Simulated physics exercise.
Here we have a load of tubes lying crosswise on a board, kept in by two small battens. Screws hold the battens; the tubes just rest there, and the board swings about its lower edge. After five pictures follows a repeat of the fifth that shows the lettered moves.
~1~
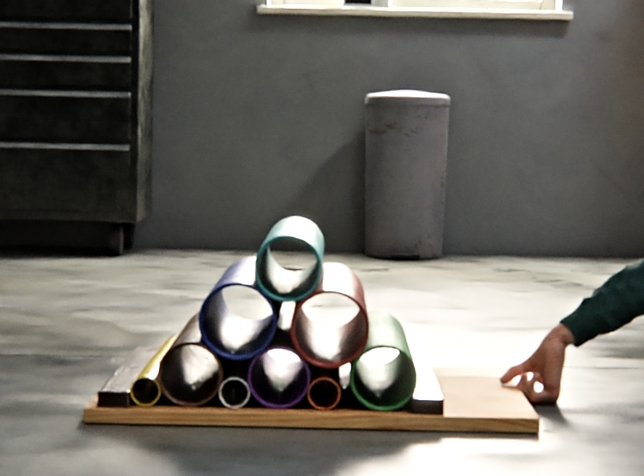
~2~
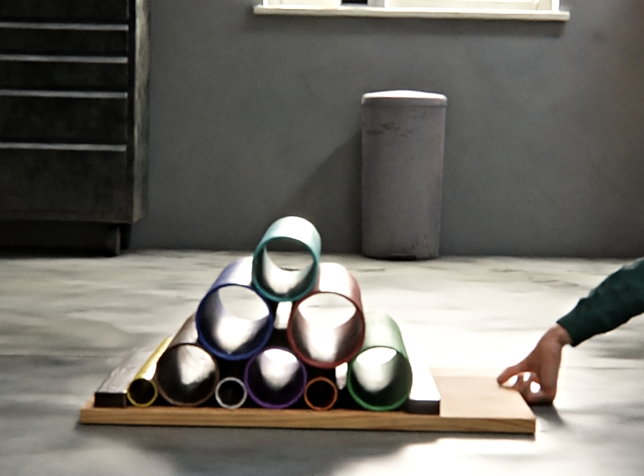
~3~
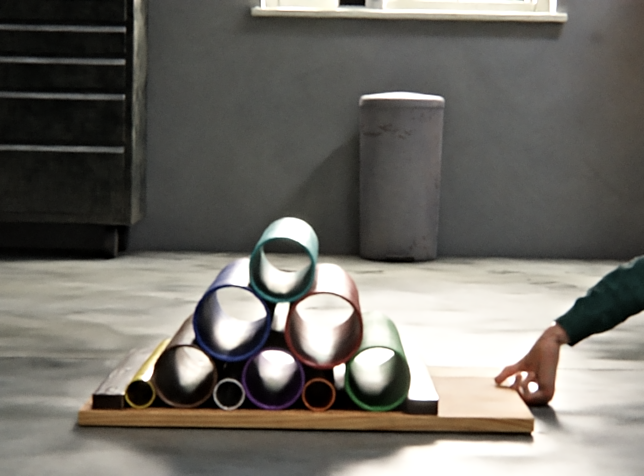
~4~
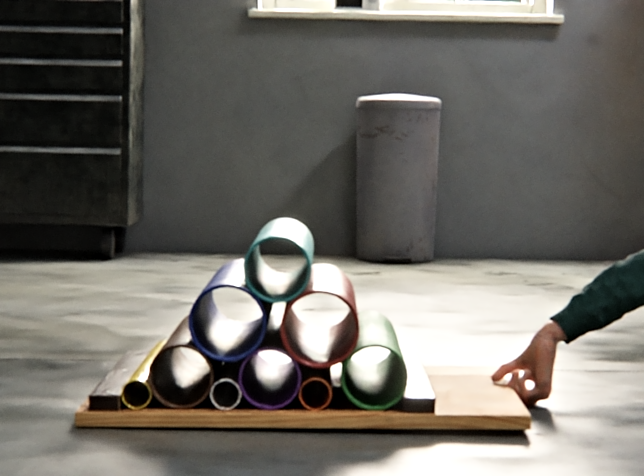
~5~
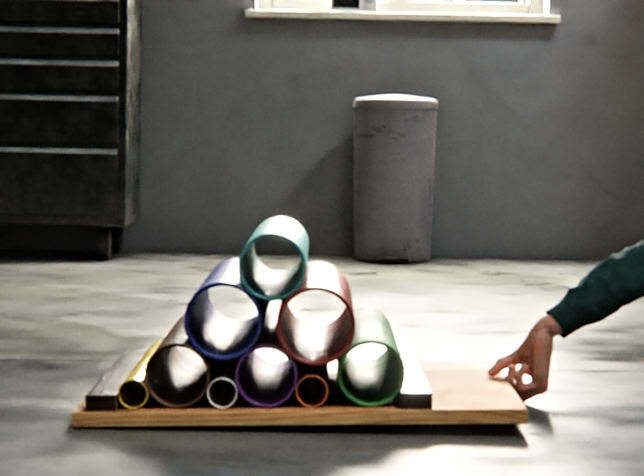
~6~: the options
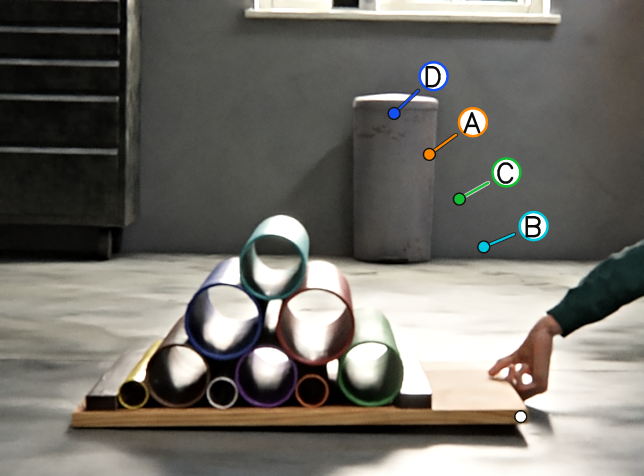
A board stacked with colourful tubes tilts very slightly as a hand lifts its right end.
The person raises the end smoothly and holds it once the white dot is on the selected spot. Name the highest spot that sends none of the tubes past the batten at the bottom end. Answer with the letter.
Lift it to C and no more.
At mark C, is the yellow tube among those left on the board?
Yes, with C.
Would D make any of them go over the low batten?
Yes, at D.
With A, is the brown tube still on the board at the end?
The brown tube: Yes.
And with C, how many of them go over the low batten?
It comes to none.
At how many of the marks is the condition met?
Two of the four.
On the marked copy, A at (429, 154); B at (484, 247); C at (459, 199); D at (394, 113); the white dot at (521, 416).
Following C. Soon after the start, board at 18°.
Later, board at 31°.
In the end, board at 31°, none over the low batten.
As for the rest, A three over the low batten (blue, red, turquoise); B none over the low batten; D five over the low batten.
